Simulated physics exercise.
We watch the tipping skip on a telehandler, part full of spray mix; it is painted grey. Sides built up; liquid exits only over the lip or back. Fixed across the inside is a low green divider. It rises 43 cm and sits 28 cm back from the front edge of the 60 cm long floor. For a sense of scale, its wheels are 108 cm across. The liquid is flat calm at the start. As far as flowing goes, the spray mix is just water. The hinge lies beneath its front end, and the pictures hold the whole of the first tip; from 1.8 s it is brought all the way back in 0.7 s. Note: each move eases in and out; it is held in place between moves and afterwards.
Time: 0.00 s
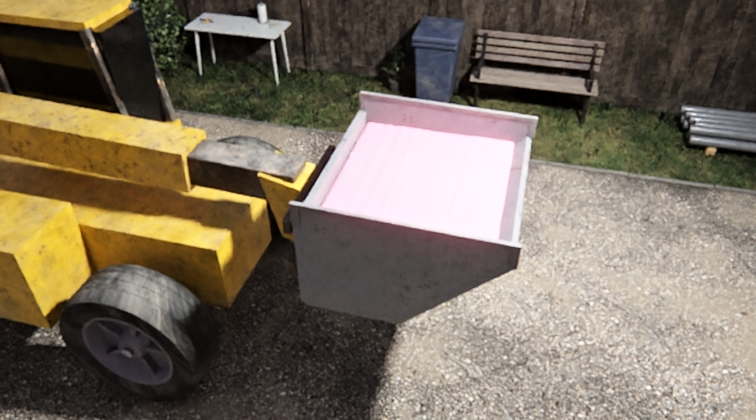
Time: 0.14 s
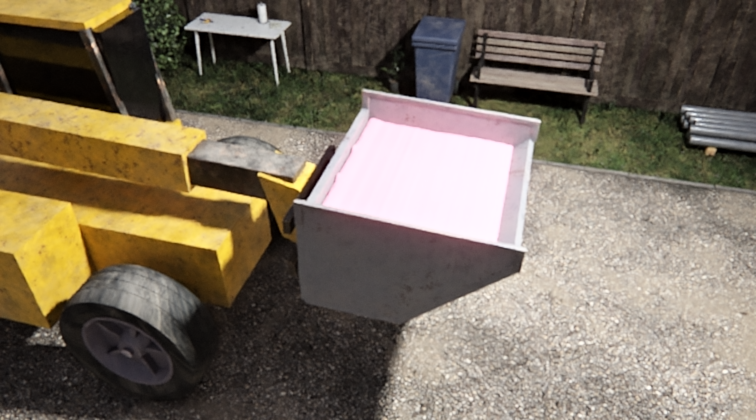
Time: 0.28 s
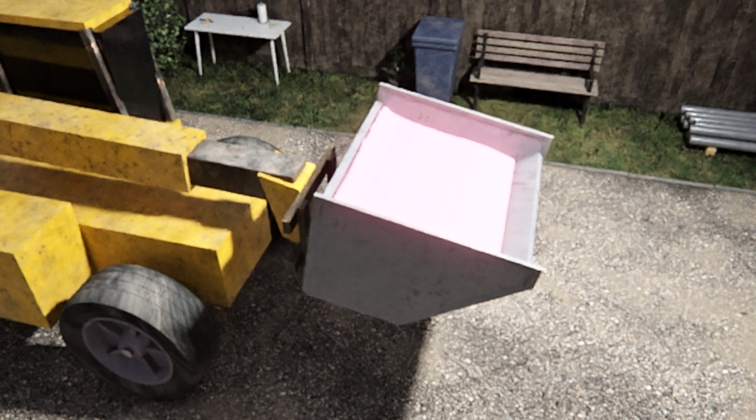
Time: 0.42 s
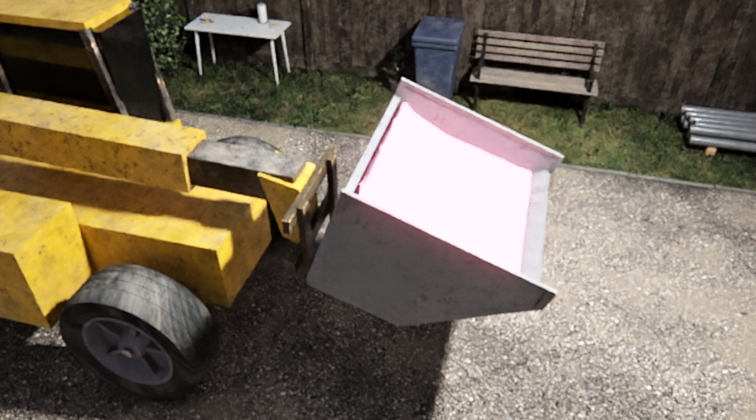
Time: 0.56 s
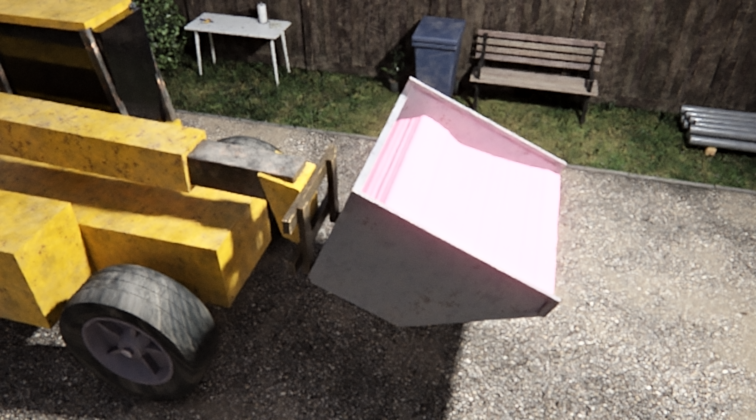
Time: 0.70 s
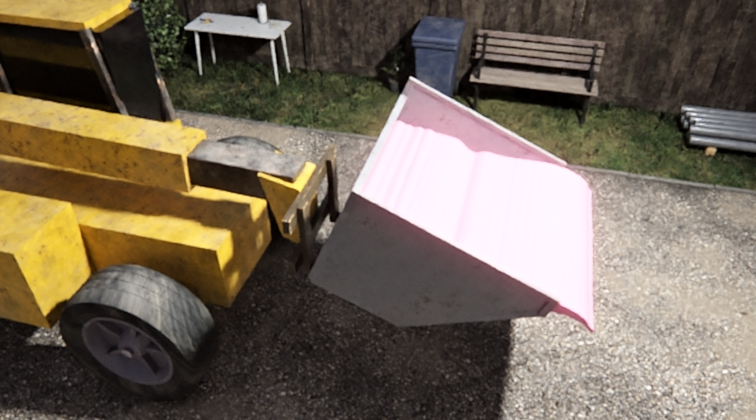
A grey skip on the front of a yellow machine tilted forward to the right, and the pale pink liquid inside shifted toward the front until some poured out over the lip.
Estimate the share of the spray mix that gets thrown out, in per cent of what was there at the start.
37 %.
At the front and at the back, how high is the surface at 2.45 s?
About 40 cm in front and 42 cm behind.
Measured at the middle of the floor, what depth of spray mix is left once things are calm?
Close to 40 cm once things settle.
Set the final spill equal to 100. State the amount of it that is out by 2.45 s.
By then it's around 100 per cent.
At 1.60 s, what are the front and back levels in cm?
At the front 32 cm, at the back 34 cm.
By 1.60 s the skip is at 23° forwards, the surface stands 33 cm at the back and 32 cm at the front; 31 per cent is out, over the front.
By 2.45 s the surface stands 42 cm at the back and 40 cm at the front; 36 per cent is out, over the front.
By 3.30 s the surface stands 42 cm at the back and 33 cm at the front; 37 per cent is out, over the front.
By 5.39 s 37 per cent is out, over the front, 237 of 646 litres.
